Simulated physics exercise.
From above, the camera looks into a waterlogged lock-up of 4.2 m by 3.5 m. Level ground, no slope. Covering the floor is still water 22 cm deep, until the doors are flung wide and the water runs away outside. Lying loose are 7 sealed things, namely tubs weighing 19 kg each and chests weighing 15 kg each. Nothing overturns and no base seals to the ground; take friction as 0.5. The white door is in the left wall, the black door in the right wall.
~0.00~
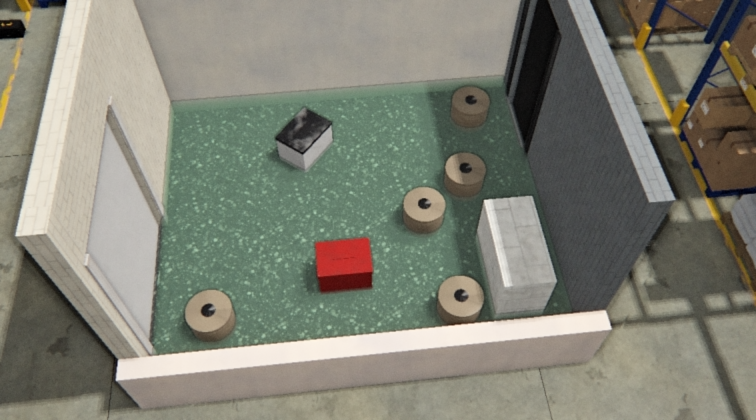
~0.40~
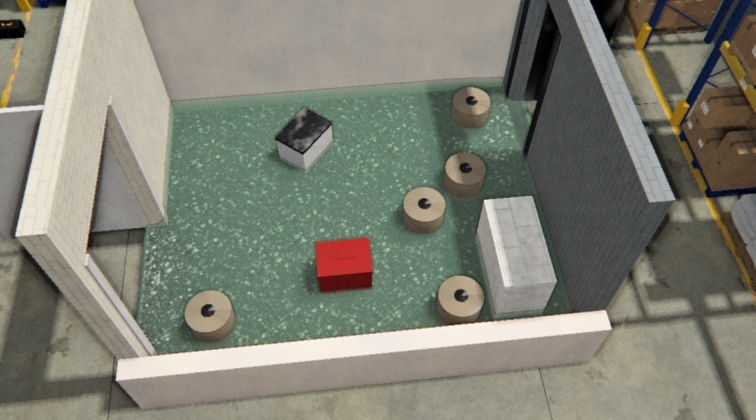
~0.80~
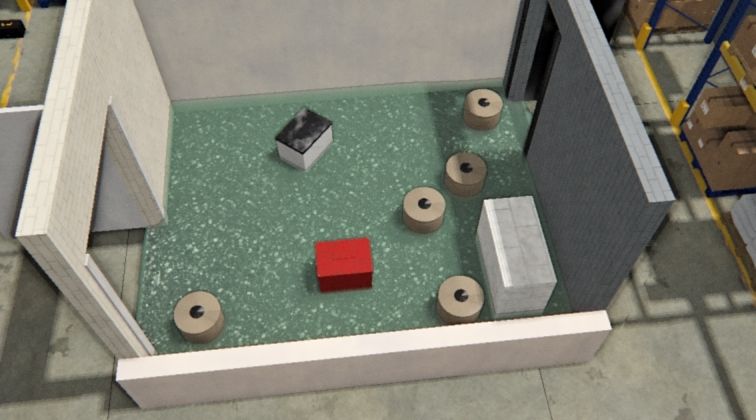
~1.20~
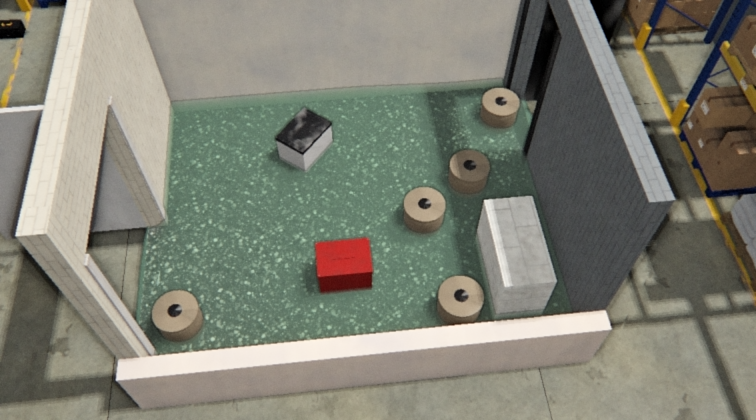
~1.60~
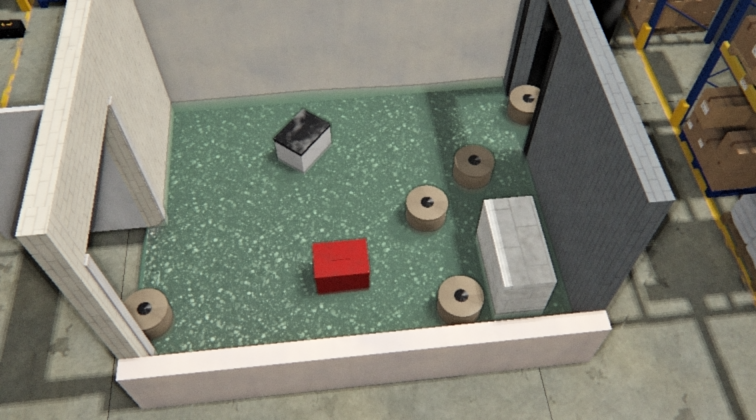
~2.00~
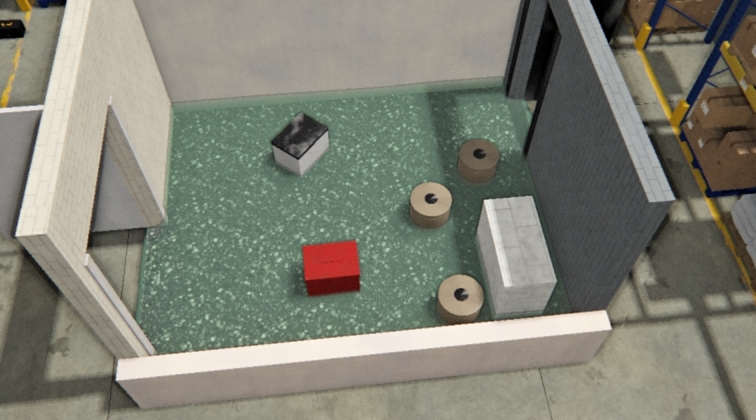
In a flooded room, both doors open and two round floats drift out of view.
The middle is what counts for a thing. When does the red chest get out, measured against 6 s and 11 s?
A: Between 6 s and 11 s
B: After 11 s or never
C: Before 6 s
The answer is A.
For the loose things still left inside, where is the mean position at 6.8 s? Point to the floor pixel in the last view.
Mean floor pixel: About (332, 249).
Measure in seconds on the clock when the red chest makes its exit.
At roughly 7.5 seconds.
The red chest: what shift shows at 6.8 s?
Roughly 150 cm.
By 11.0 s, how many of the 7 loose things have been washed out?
Count at that moment: 4.
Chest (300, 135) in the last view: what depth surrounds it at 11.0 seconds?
About 8 cm.
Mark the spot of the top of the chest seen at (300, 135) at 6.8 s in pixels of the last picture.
Estimated pixel: About (268, 165).
After 3.0 s the red chest is near (300, 269), 0.5 m from its start, afloat; 2 of 7 are out; 5 afloat.
After 6.8 s the red chest is near (182, 292), 1.6 m from its start, afloat; 3 of 7 are out; 2 afloat.
After 11.0 s the red chest has gone out (at 7.6 s); 4 of 7 are out; 1 afloat.
After 15.0 s the red chest has gone out (at 7.6 s); 4 of 7 are out; 0 afloat.
